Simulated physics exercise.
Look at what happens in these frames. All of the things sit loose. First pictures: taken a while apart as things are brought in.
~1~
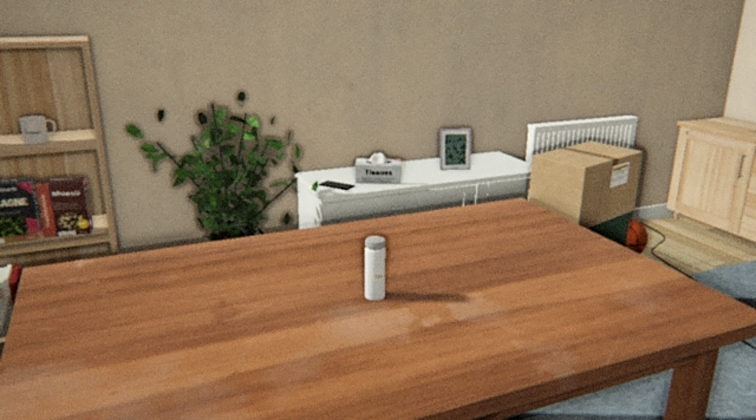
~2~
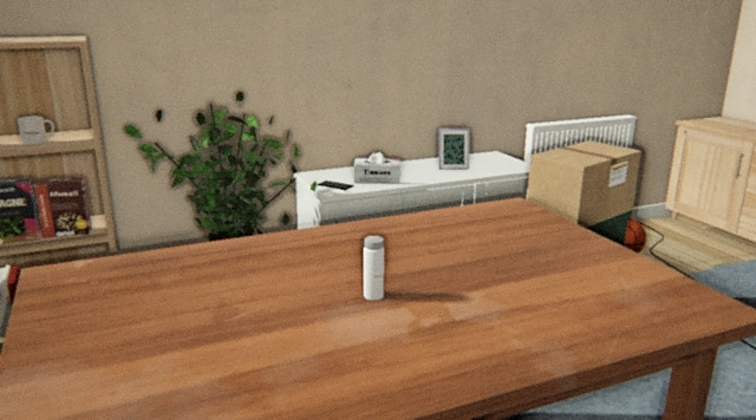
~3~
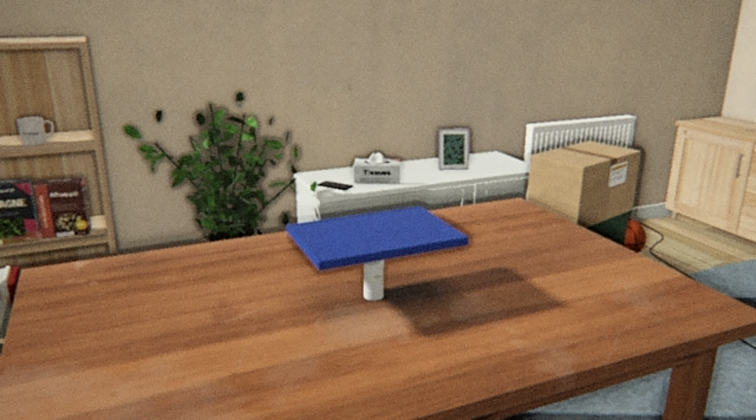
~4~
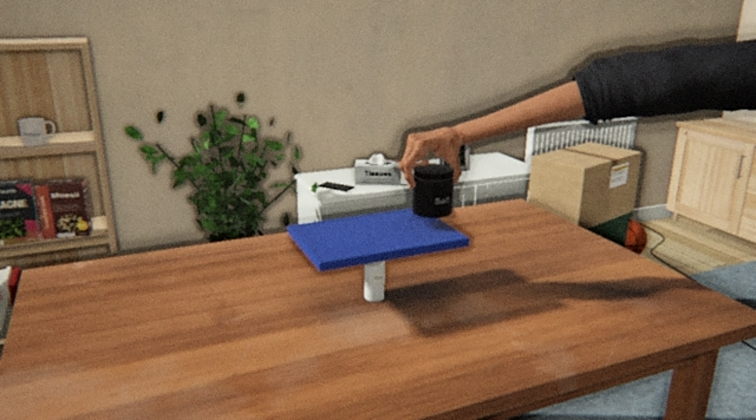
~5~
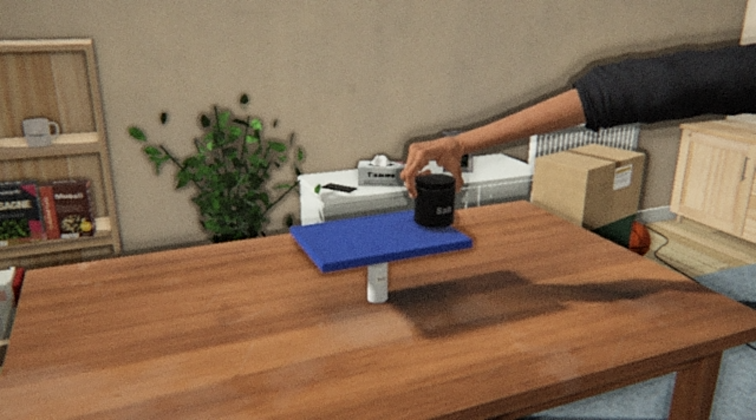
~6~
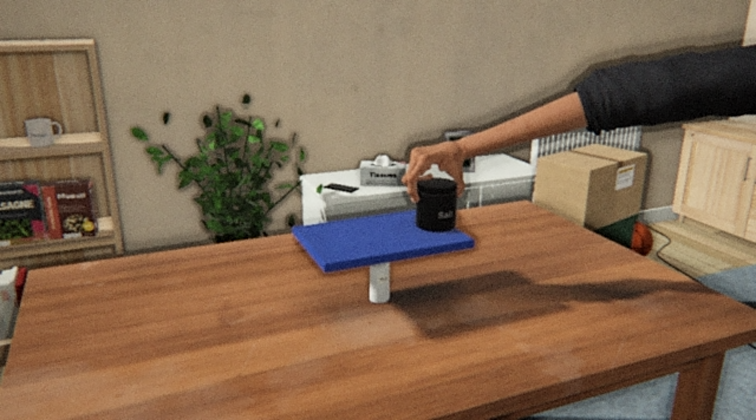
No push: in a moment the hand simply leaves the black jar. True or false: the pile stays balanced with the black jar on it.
False.
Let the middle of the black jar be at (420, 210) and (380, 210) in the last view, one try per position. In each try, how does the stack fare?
Well, the first time the stack comes down, and the second time it stays put.
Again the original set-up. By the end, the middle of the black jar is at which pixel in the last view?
It ends near (485, 263).
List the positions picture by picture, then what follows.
In the first picture, the last thing is not in view yet.
In the second picture, the last thing is not in view yet.
In the third picture, the last thing is not in view yet; blue lid (376, 235).
The fourth picture shows still above its spot; black jar (433, 190); blue lid (377, 236).
The fifth picture shows still above its spot; black jar (435, 200); blue lid (380, 237).
The sixth picture shows set down, still held; black jar (436, 204); blue lid (381, 237).
Then, 0.30 s after the last picture, black jar now fallen; blue lid tipped 38° from how it was.
Then, 0.50 s after the last picture, blue lid tipped 41° from how it was; white shaker tipped 9° from how it was.
Then, 0.60 s after the last picture, blue lid now fallen; white shaker tipped 61° from how it was.
Then, 0.70 s after the last picture, white shaker now fallen.
At rest, fallen, black jar, blue lid and white shaker. Seen from the same camera at the end, black jar near (485, 263). The stack gives way.
